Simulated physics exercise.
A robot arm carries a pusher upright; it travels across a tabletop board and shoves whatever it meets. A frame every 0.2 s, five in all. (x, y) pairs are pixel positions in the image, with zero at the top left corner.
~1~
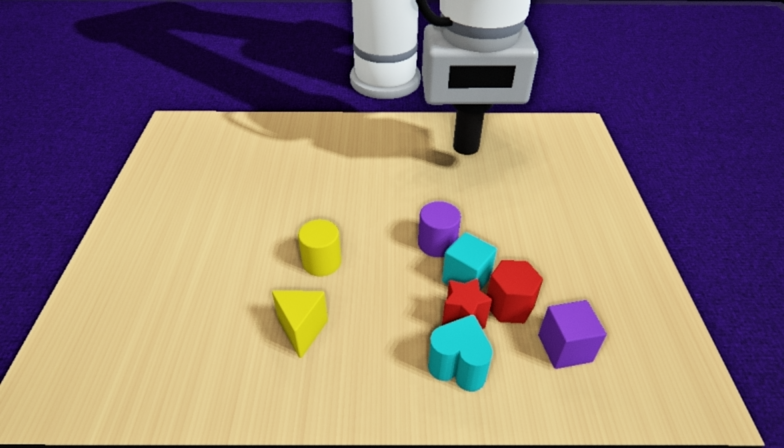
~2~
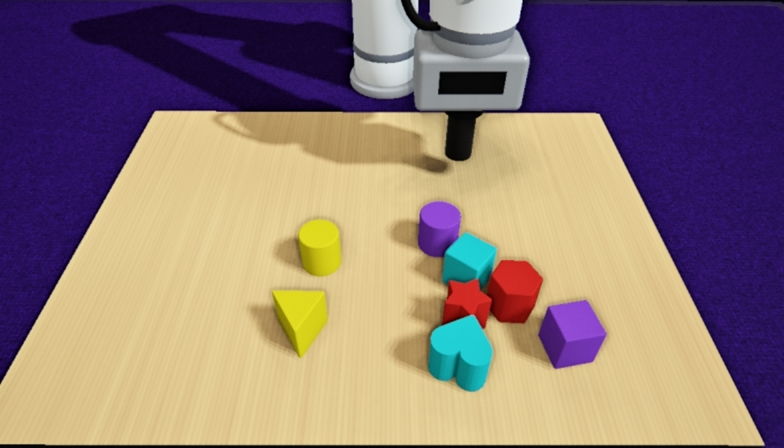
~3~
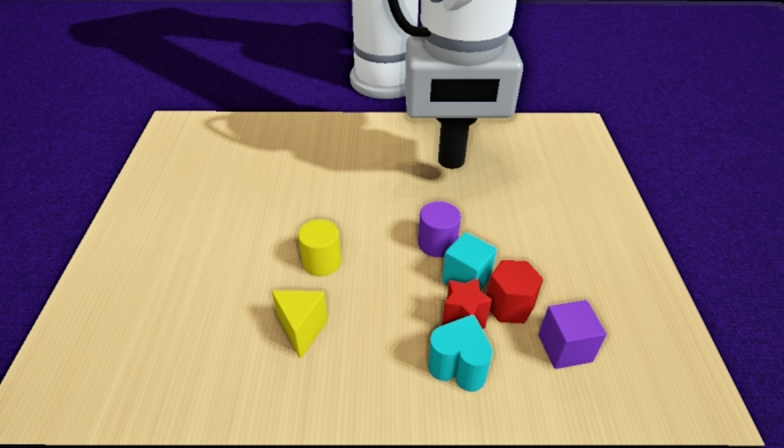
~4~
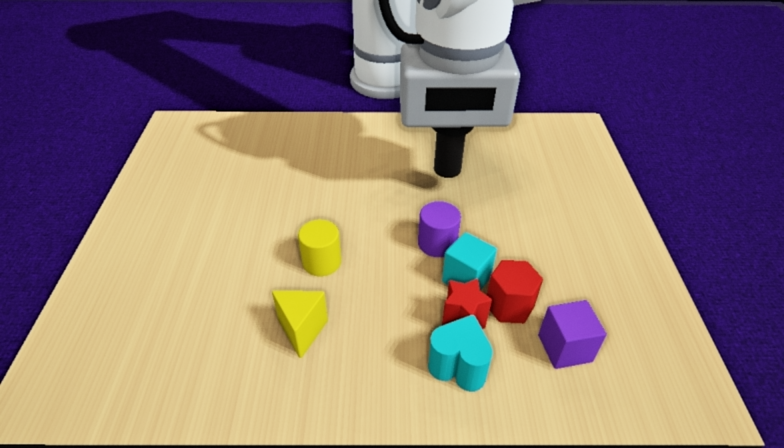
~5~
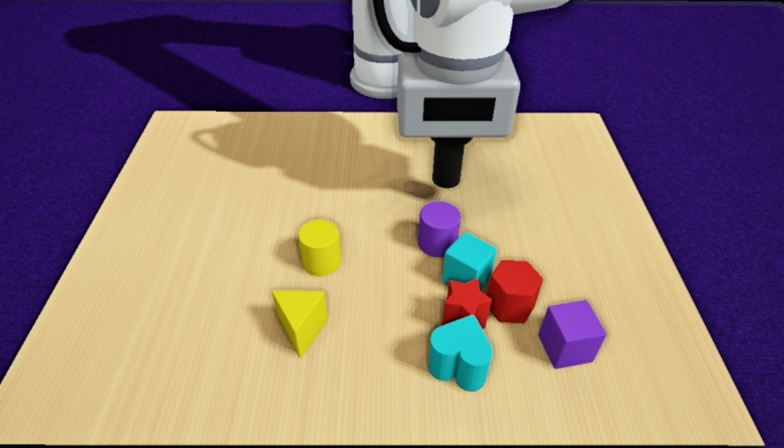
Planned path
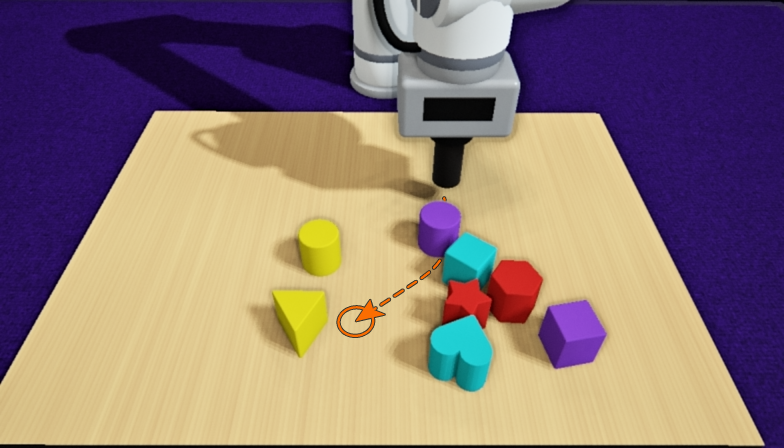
At first, a robot arm holds its black pusher near the far edge of a wooden board scattered with yellow, purple, turquoise and red blocks. The pusher then moves a short way nearer and slightly left, ending just behind the purple cylinder, while all the blocks stay still.
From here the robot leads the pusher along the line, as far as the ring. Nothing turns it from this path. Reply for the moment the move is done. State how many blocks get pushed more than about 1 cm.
I reckon the push displaces only one of the blocks by more than 1 cm.
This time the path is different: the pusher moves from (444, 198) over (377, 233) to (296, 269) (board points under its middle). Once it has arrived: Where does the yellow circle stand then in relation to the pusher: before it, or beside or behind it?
In front, I predict.
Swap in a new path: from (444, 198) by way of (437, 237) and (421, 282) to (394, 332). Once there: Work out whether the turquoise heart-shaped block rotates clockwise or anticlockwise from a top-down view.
Short answer: Counterclockwise.
Drawn move, from (444, 198) over (447, 242) and (413, 284) to (356, 321).
The first path, step by step. One third of the way, pusher (449, 224); purple circle (433, 235).
Two thirds of the way, pusher (414, 266); purple circle (391, 279).
At the end, pusher (355, 303); purple circle (342, 327); turquoise square block still.
